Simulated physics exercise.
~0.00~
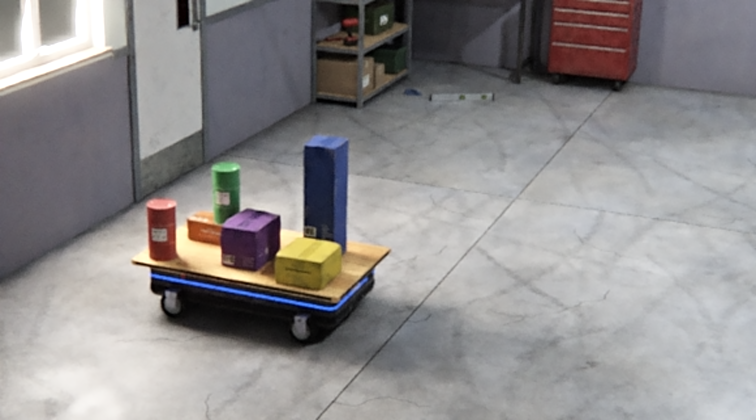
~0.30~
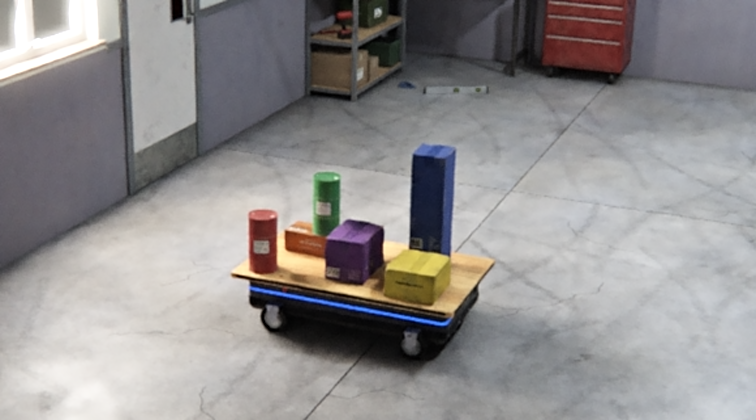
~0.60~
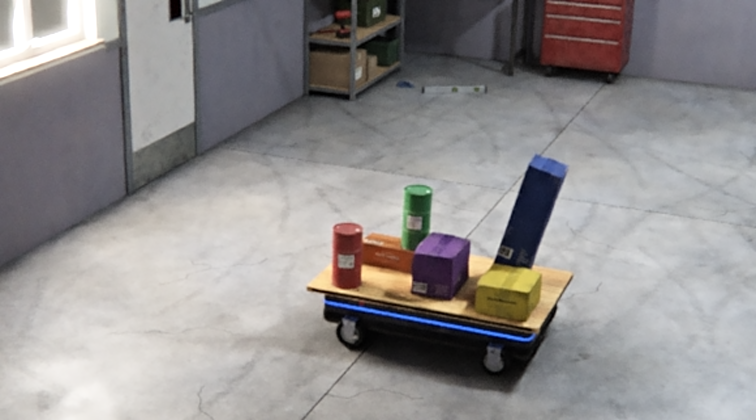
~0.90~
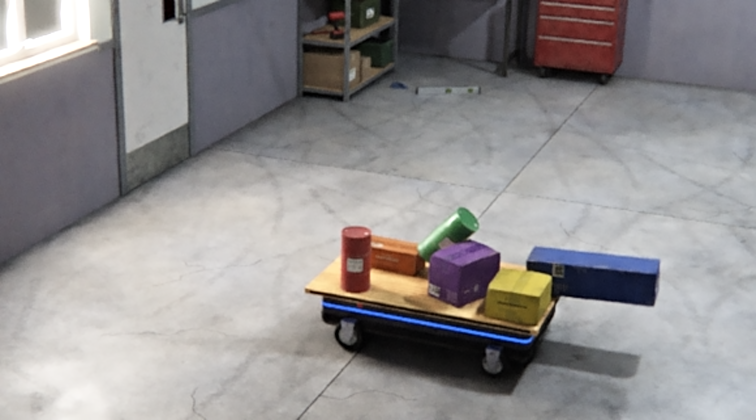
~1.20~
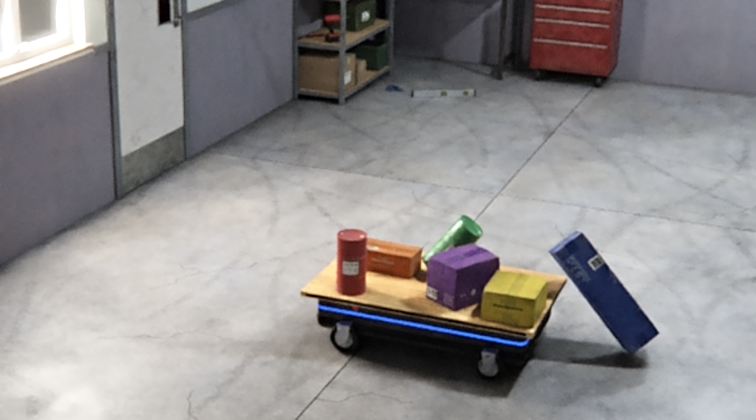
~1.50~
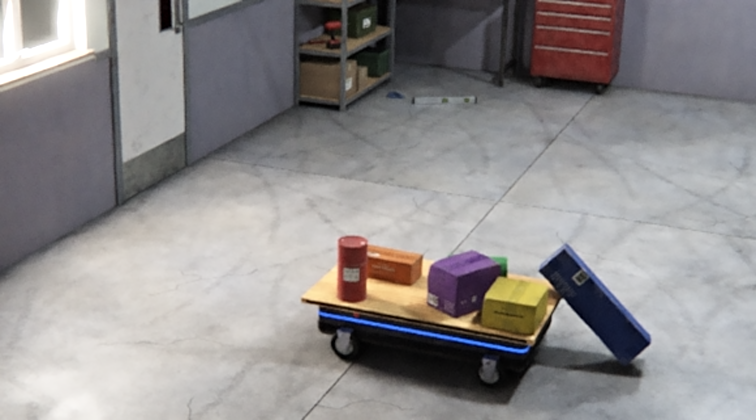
Flat robot cart rolling right and stopping, blue box toppling off the far end onto the floor, green canister tipping over on deck.
